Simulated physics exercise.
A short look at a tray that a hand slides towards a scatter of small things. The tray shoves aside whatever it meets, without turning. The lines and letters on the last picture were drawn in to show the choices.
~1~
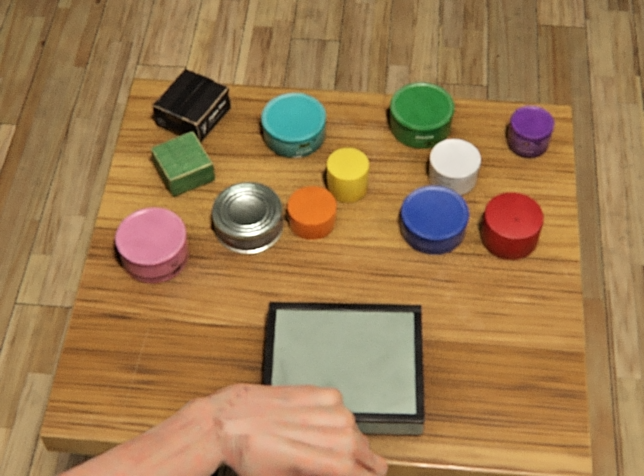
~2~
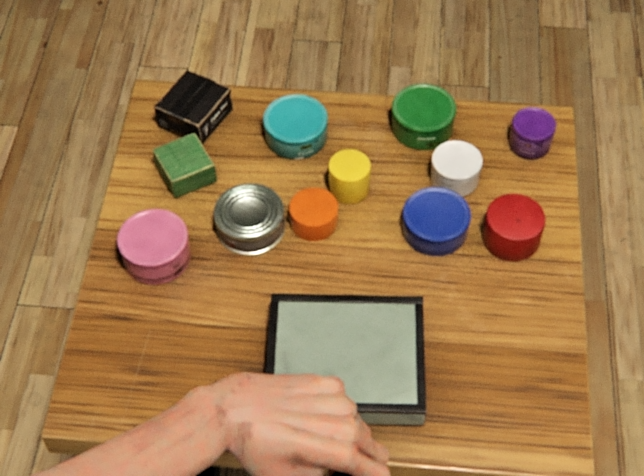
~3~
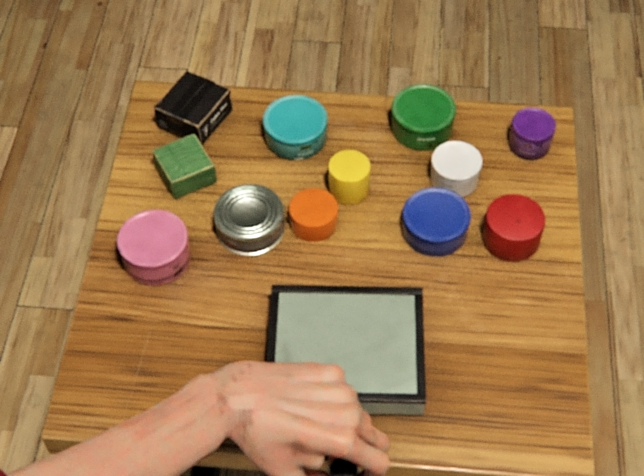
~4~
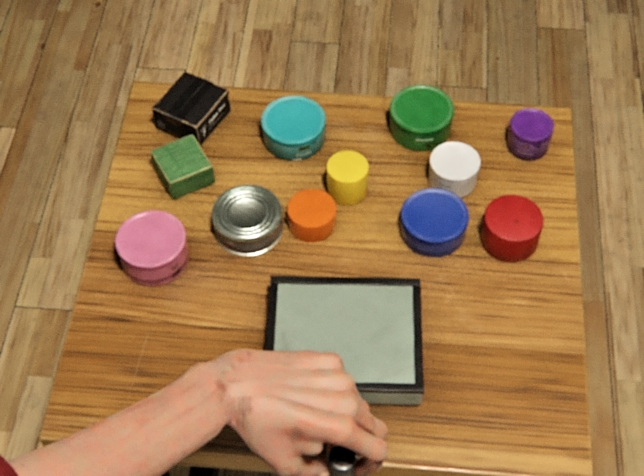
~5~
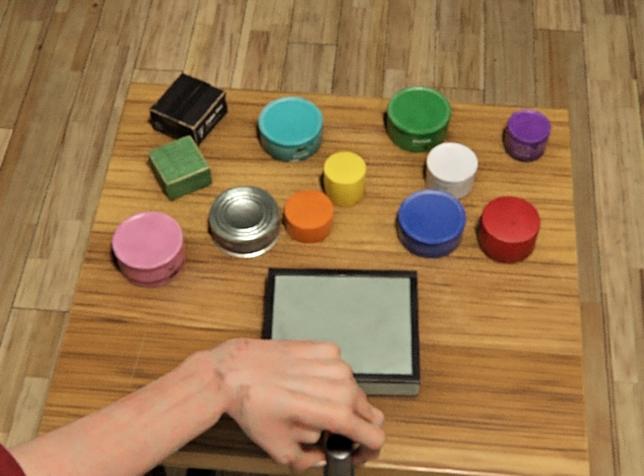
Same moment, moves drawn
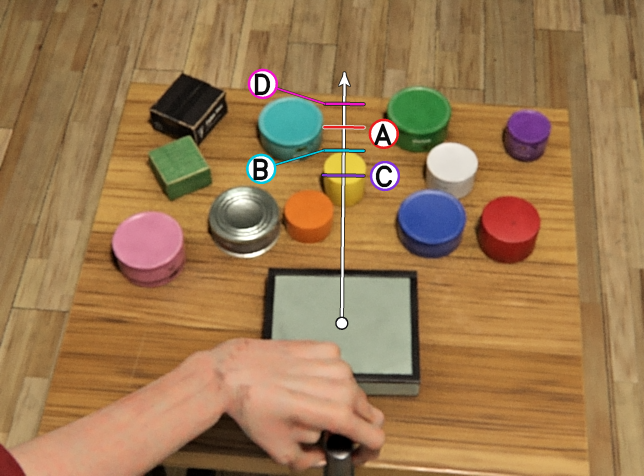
On a wooden table, colourful round tubs and jars, a silver tin, a green block and a black box sit scattered beyond a dark-rimmed tray. A hand at the tray's near edge slides it a short way up towards them, without turning it, while the small things stay still.
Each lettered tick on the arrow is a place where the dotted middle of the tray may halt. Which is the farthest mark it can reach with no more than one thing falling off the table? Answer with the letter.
Stop at B.
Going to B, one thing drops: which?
It is the turquoise tub.
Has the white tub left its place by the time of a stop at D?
Yes.
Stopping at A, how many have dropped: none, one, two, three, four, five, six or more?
In all, four.
On the marked copy, A at (344, 127); B at (344, 151); C at (343, 175); D at (344, 104); the arrow from (342, 323) to (345, 73); the white dot at (342, 323).
With B. Early on, tray (342, 263); white tub (460, 160); yellow pot (348, 176).
Further on, tray (343, 201); turquoise tub (284, 100); orange pot (306, 138).
At the end, tray (344, 160); turquoise tub over the edge; green tub (424, 97); one fallen.
As for the rest, A drops four; C is within the limit but short; D drops four.
